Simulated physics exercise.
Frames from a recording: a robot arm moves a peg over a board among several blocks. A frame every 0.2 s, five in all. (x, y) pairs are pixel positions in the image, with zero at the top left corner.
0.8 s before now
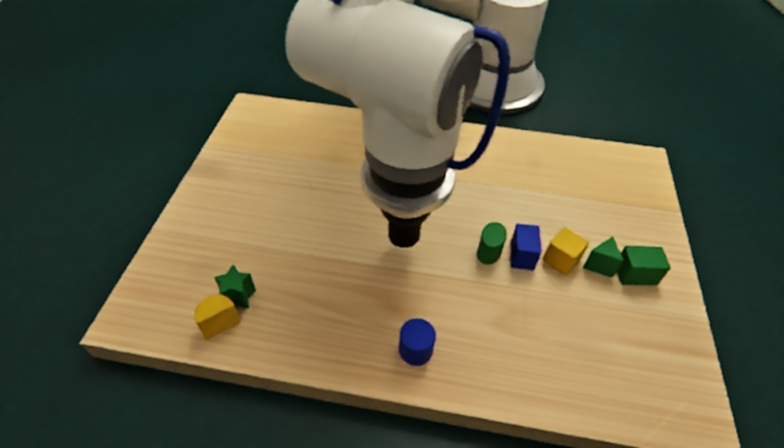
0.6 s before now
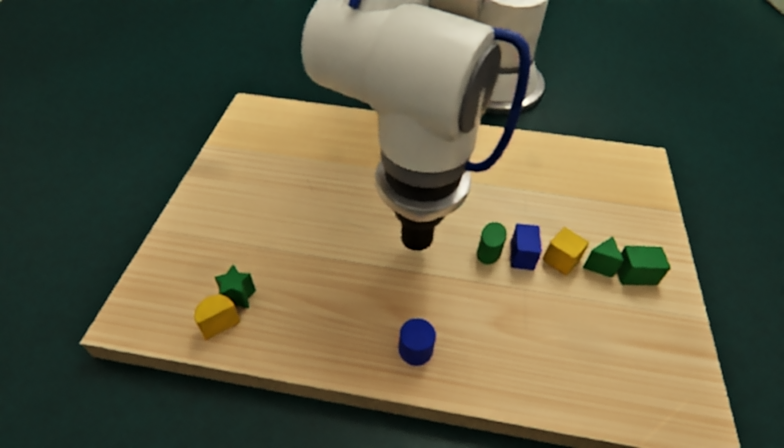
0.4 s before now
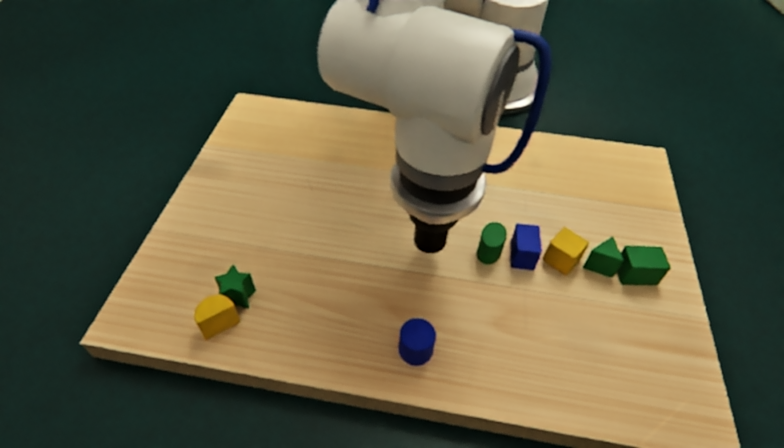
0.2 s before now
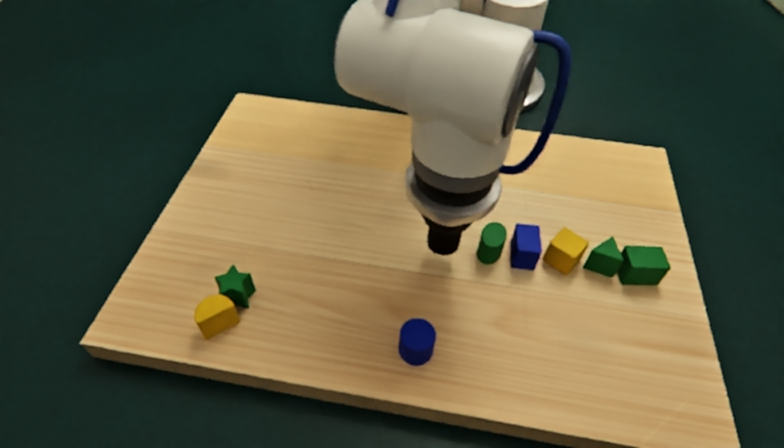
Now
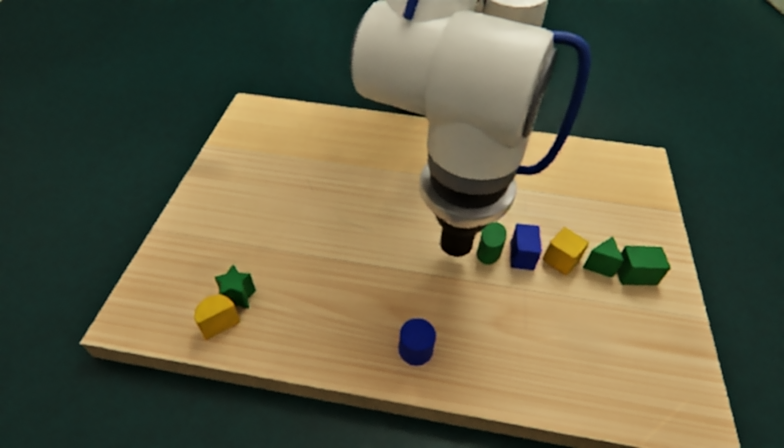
A white robot arm with a blue cable and a dark peg at its tip hangs over a pale wooden board on a dark green surface, seen from above at an angle. A green cylinder, blue block, yellow block, green triangle and green block line the right, with a green star and yellow piece at left and a blue cylinder near the front. The arm slides the peg slightly rightward beside the green cylinder, while the pieces and camera stay still.
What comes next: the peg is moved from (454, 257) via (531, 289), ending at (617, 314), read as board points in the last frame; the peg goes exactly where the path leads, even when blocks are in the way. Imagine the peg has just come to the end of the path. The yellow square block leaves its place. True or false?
That claim is false.
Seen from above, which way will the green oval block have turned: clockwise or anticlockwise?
From the top: Counterclockwise.
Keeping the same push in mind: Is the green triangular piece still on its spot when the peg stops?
Yes - that is the case.
One third of the way, peg (509, 267); green oval block (510, 237), turned 65° anticlockwise; blue rectangular block (537, 236).
Two thirds of the way, peg (566, 286); green oval block (510, 237), turned 65° anticlockwise; blue rectangular block (537, 236).
At the end, peg (625, 302); green oval block (510, 237), turned 65° anticlockwise; blue rectangular block (537, 236); yellow square block unmoved; green triangular piece unmoved.
